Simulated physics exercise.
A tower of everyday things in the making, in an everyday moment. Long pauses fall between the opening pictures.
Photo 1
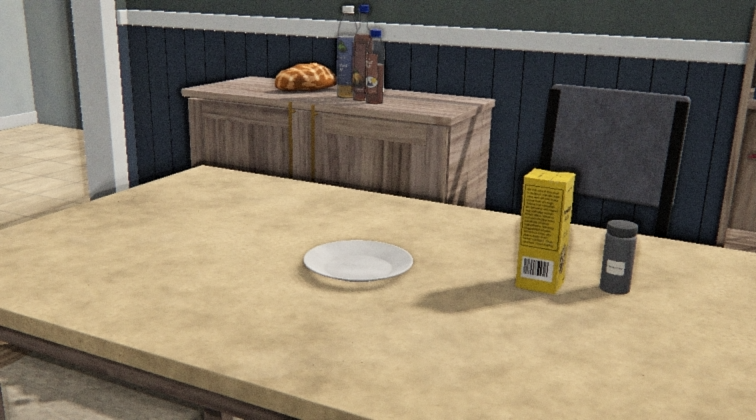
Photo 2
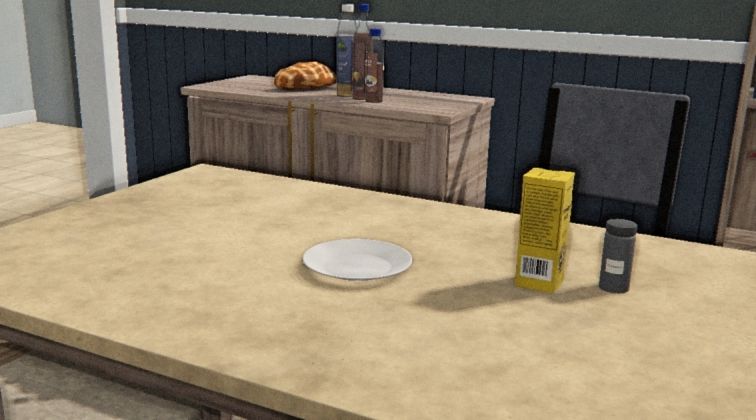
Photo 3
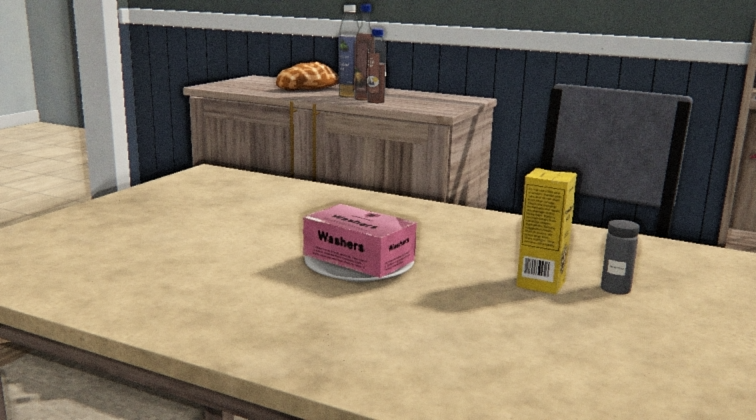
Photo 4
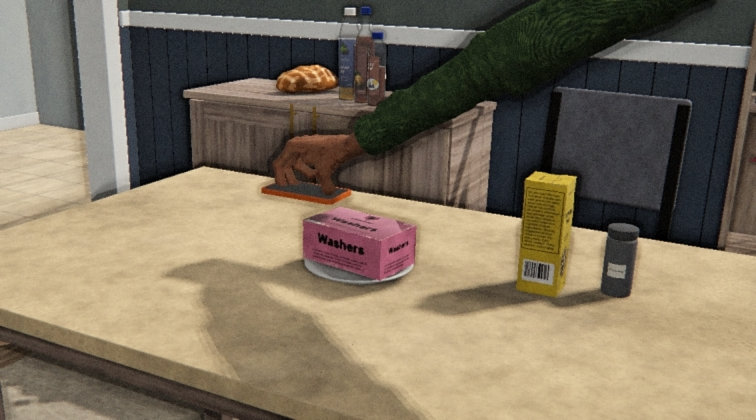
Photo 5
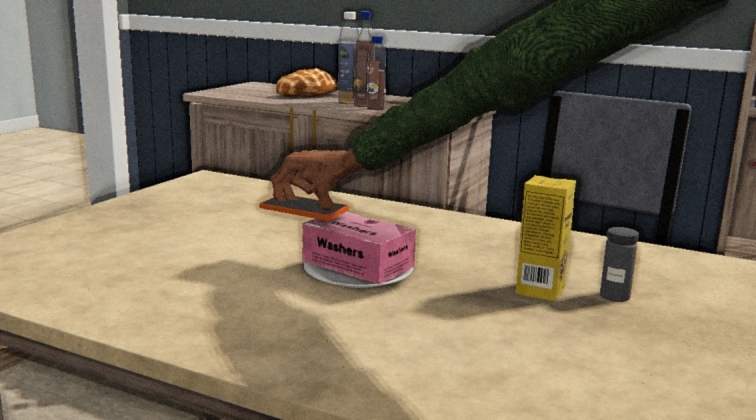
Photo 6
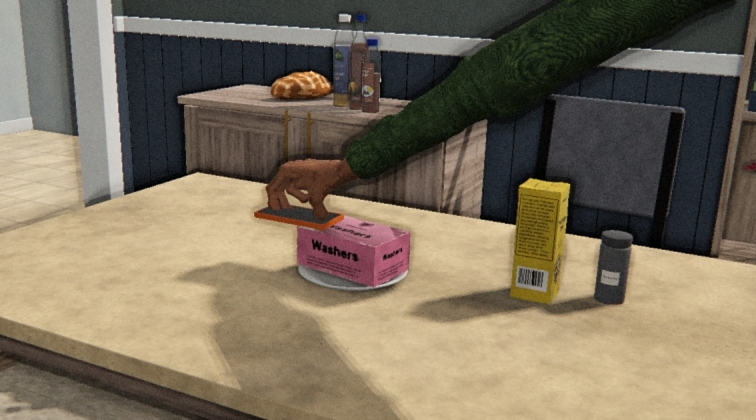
A hand lowers an orange phone onto a pink box sitting on a white plate.
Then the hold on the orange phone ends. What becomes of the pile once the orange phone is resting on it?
The pile collapses.
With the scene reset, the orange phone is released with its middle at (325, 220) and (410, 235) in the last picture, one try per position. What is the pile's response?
On the first go it remains standing, and on the second it collapses.
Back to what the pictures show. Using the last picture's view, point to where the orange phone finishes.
At about (295, 236).
Then, 0.20 s after the last picture, orange phone tipped 29° from how it was near (299, 222).
Then, 0.30 s after the last picture, orange phone tipped 71° from how it was near (296, 232).
Then, 0.60 s after the last picture, orange phone now fallen.
At rest, fallen, orange phone; the other 4 in place. Seen from the same camera at the end, orange phone near (296, 236). The pile gives way.
